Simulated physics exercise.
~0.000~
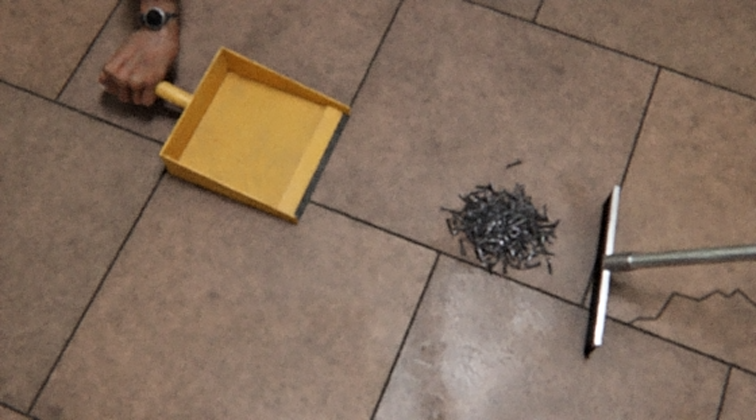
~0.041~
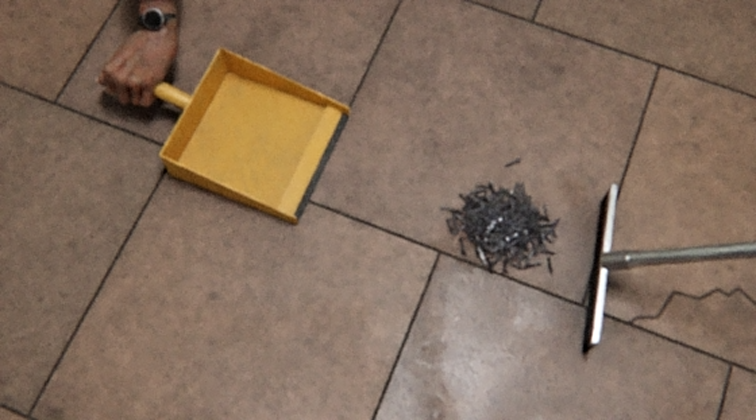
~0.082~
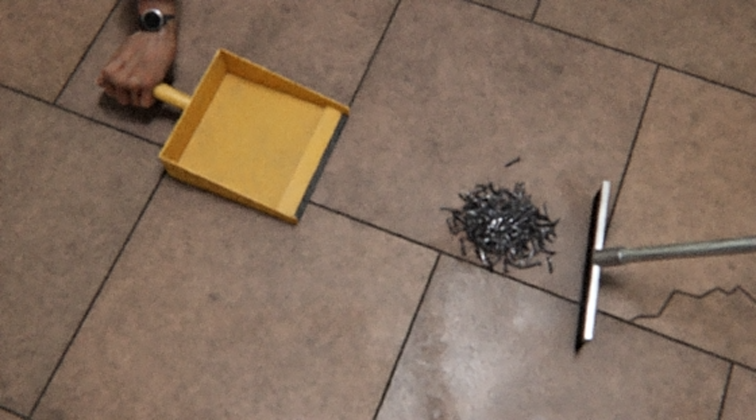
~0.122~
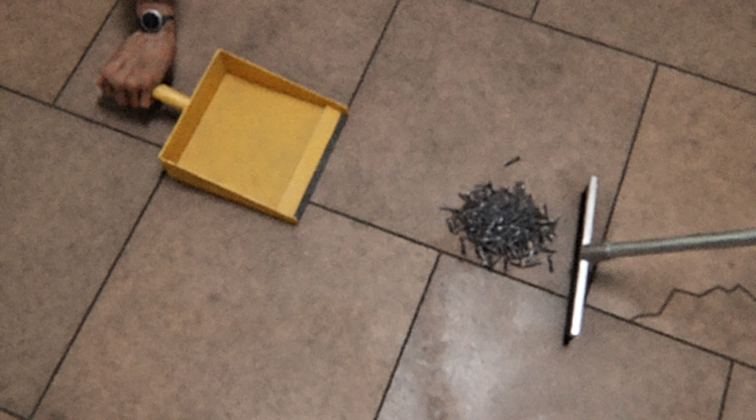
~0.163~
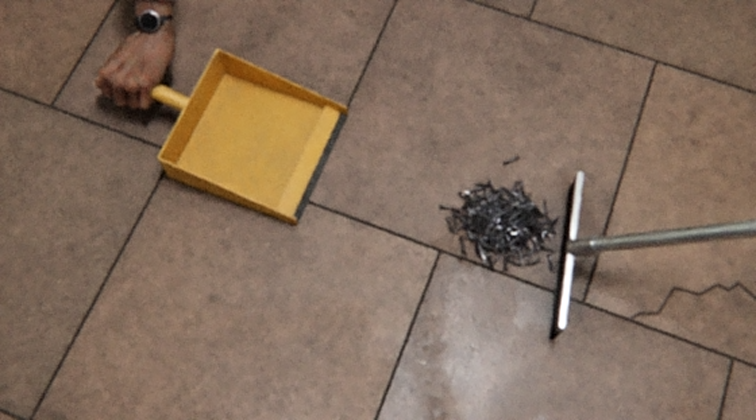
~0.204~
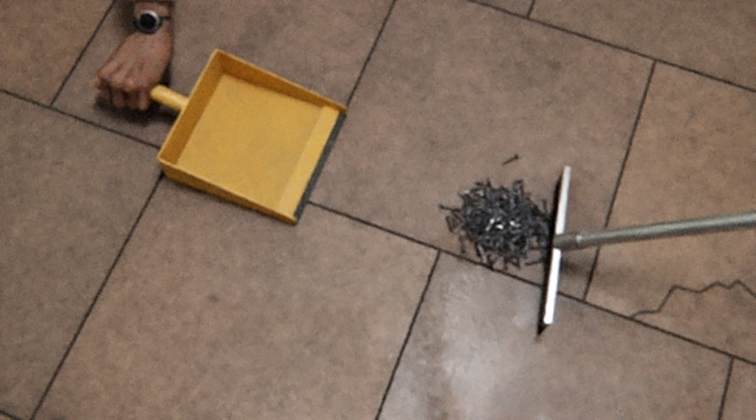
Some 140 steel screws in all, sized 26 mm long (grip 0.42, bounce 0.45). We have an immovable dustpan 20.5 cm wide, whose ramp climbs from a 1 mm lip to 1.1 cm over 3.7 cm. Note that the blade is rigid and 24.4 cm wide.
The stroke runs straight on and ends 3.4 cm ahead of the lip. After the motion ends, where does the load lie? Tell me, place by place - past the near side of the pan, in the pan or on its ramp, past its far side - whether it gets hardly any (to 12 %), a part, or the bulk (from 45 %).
Near side gets hardly any. Pan gets a part. Far side gets hardly any.
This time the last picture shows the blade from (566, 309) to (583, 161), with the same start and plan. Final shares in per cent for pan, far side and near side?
Pan 0 % / far 25 % / near 0 %.
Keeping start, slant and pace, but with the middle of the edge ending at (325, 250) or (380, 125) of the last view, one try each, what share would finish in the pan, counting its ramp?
Some 10 in a hundred and 0 in a hundred.
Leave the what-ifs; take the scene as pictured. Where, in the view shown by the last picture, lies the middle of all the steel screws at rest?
Roughly (330, 174).
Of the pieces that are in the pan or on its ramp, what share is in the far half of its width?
Around 60 in a hundred.
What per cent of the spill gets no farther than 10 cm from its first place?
0 percent, roughly.
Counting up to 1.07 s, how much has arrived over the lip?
About 20 percent.
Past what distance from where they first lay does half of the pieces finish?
About 28 cm.
After 0.53 s, middle of the blade 22 cm from the lip; 0 % over the lip, far side 0 %, near side 0 %.
After 0.74 s, middle of the blade 12 cm from the lip; 0 % over the lip, far side 5 %, near side 0 %.
After 1.07 s, middle of the blade 6 cm from the lip; 20 % over the lip, far side 0 %, near side 5 %.
In the end, at 2.1 s, near side 5 %, pan 20 %, far side 0 %, in front of the lip or behind the blade 75 %.
